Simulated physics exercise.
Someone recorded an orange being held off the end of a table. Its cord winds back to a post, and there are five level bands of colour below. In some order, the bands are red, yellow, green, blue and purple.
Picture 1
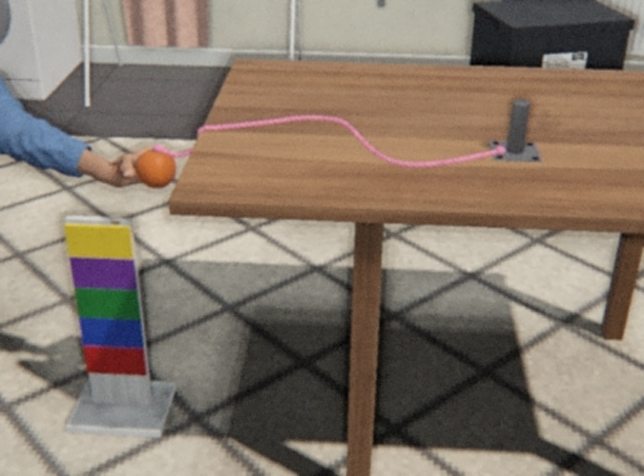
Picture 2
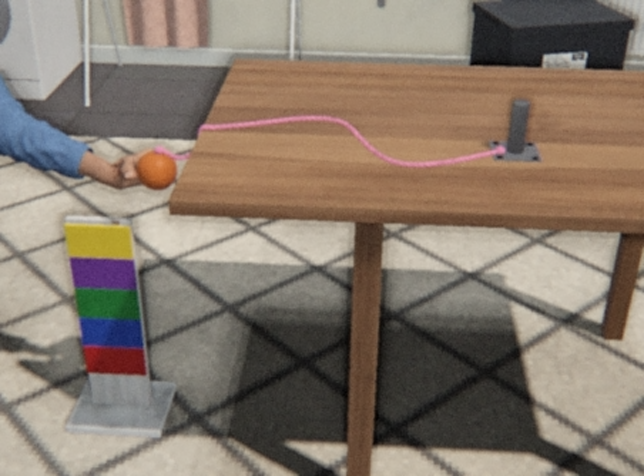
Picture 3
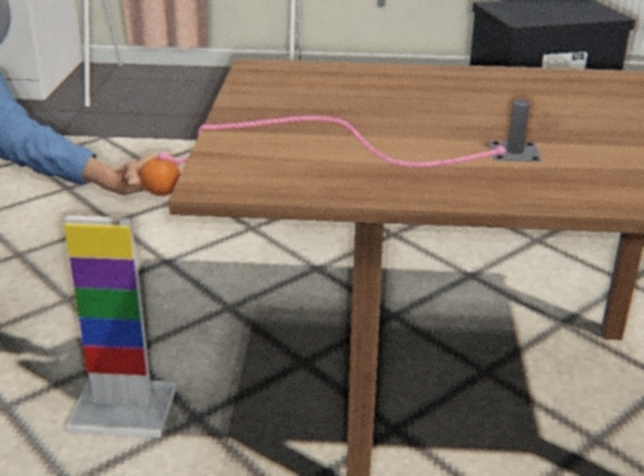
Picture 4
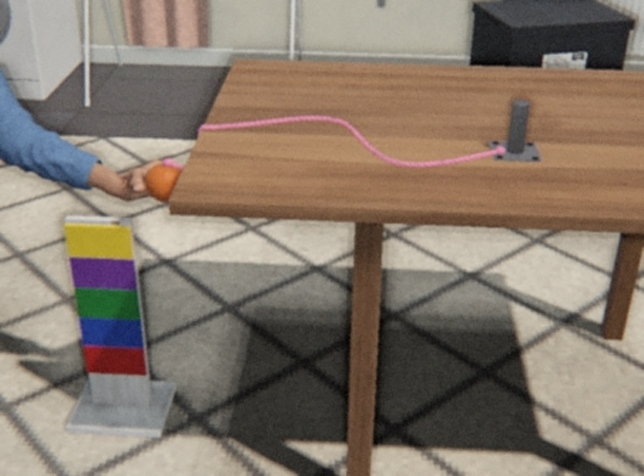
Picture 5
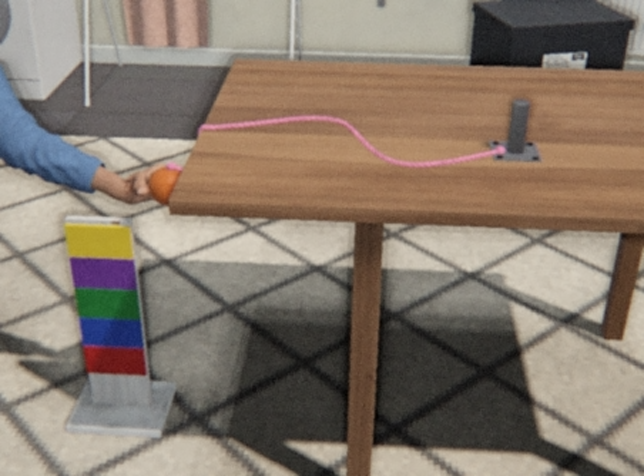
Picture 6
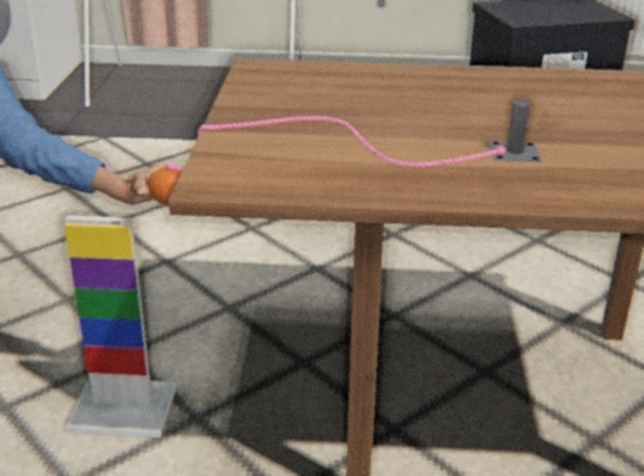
In the video, a hand holds an orange attached to a pink cord that winds across a wooden table to a post, near a stand of coloured bands. The hand moves the orange slightly right and down toward the table's edge.
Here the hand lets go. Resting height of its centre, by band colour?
Purple.
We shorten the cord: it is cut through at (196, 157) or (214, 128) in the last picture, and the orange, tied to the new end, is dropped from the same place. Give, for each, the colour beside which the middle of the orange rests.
Try by try it comes out as yellow; none, it hangs higher.
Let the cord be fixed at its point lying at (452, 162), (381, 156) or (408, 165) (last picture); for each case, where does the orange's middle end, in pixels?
(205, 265), (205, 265) and (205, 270).
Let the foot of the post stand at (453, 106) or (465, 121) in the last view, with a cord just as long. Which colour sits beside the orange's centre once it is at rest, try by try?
Result per try, in order: Green / green.
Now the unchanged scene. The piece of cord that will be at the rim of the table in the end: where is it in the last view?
Around (272, 122).
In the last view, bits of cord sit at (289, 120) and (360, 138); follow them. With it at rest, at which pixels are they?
Roughly (212, 141) for the first and (315, 144) for the second.
Soon after, orange near (213, 254); level with yellow.
Then, orange near (207, 294); level with purple.
At rest, orange near (201, 285); level with purple. Its centre hangs level with the purple band.
